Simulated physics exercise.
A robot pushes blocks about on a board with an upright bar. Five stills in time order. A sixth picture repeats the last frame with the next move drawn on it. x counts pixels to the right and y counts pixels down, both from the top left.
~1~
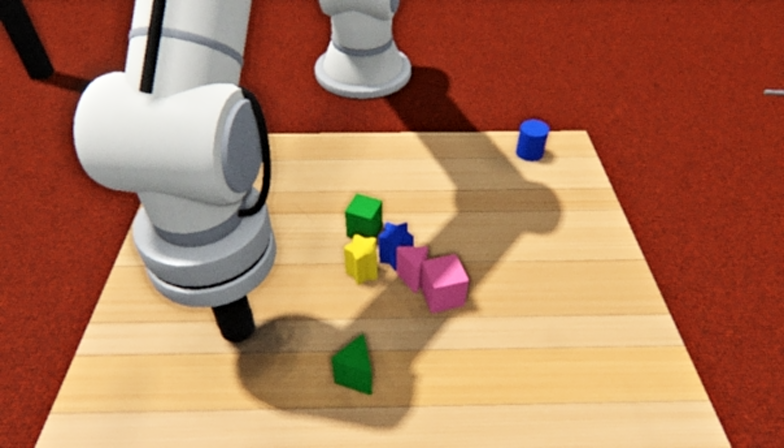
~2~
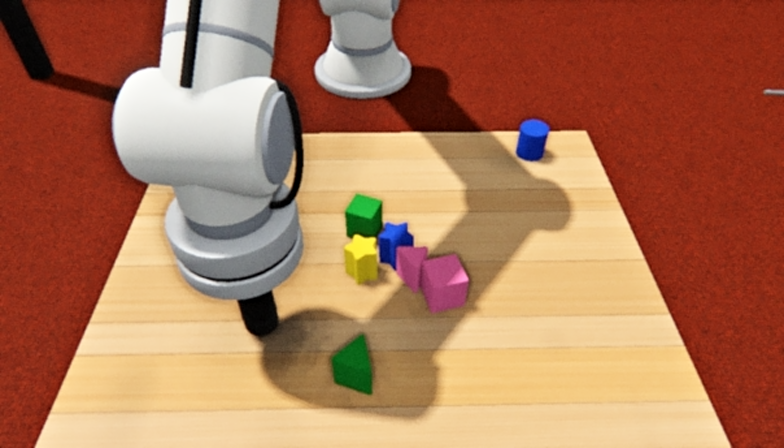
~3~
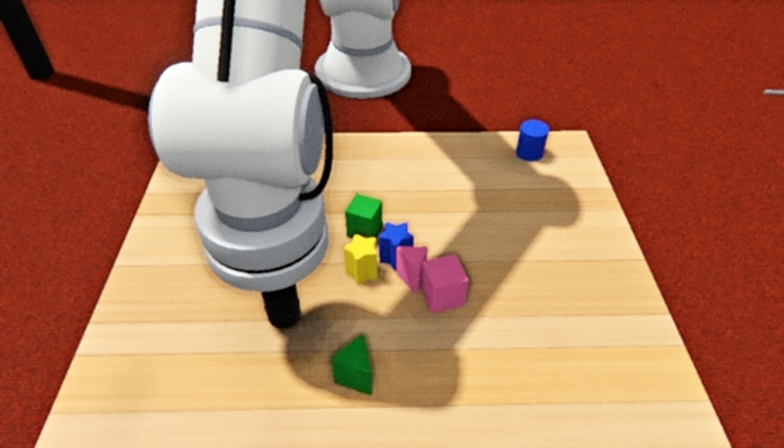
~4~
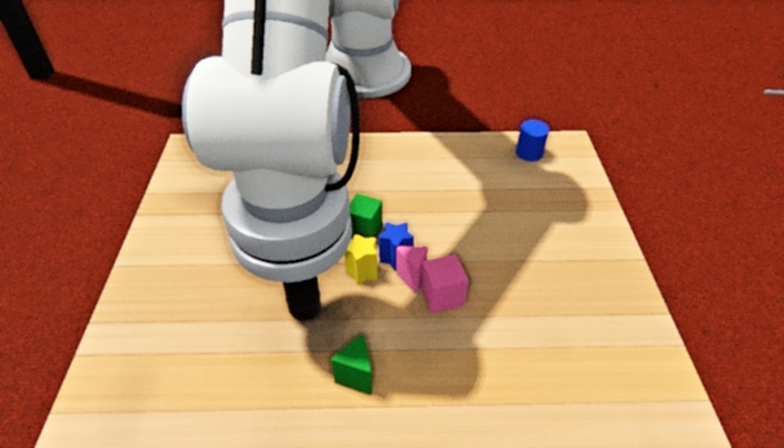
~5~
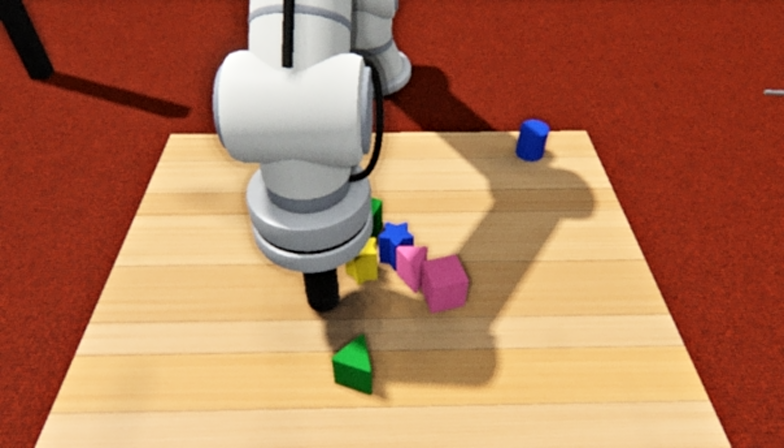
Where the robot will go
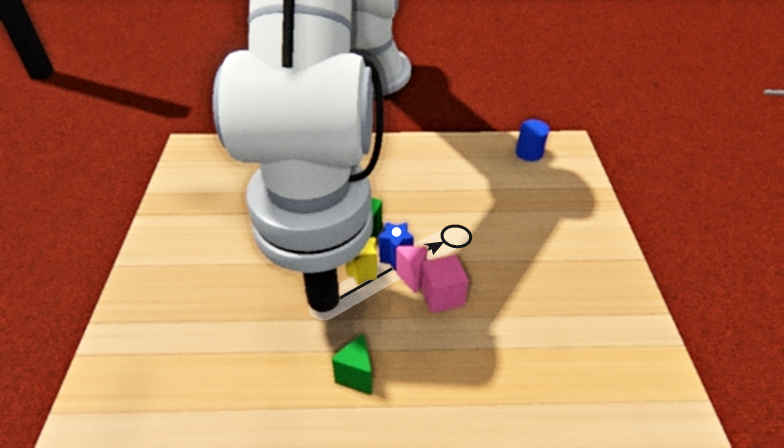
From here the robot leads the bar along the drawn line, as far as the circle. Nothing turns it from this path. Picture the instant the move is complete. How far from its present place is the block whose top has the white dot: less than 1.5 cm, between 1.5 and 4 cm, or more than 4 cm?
Its displacement is above 4 cm.
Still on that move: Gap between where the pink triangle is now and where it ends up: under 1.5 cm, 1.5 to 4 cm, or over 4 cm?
Displaced 1.5 to 4 cm.
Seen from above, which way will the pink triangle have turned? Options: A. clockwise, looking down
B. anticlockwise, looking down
A (clockwise, looking down)
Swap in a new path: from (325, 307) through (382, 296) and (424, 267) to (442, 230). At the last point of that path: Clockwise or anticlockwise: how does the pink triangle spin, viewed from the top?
Bird's-eye view: Clockwise.
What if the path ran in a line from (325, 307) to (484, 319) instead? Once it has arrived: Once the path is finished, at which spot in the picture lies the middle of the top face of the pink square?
Its top middle will sit at (467, 264).
The drawn path runs from (325, 307) via (371, 280) and (414, 256), ending at (456, 236); the dot is on the blue star-shaped block.
On the path given first. One third of the way, bar (371, 273); yellow star-shaped block (370, 233), turned 50° anticlockwise; blue star-shaped block (399, 228), turned 30° clockwise.
Two thirds of the way, bar (416, 249); yellow star-shaped block (375, 226), turned 95° anticlockwise; blue star-shaped block (415, 210), turned 35° clockwise; pink triangle (432, 245), turned 100° clockwise.
At the end, bar (457, 229); yellow star-shaped block (375, 226), turned 95° anticlockwise; blue star-shaped block (421, 204); pink triangle (432, 245), turned 105° clockwise; pink square not moved.
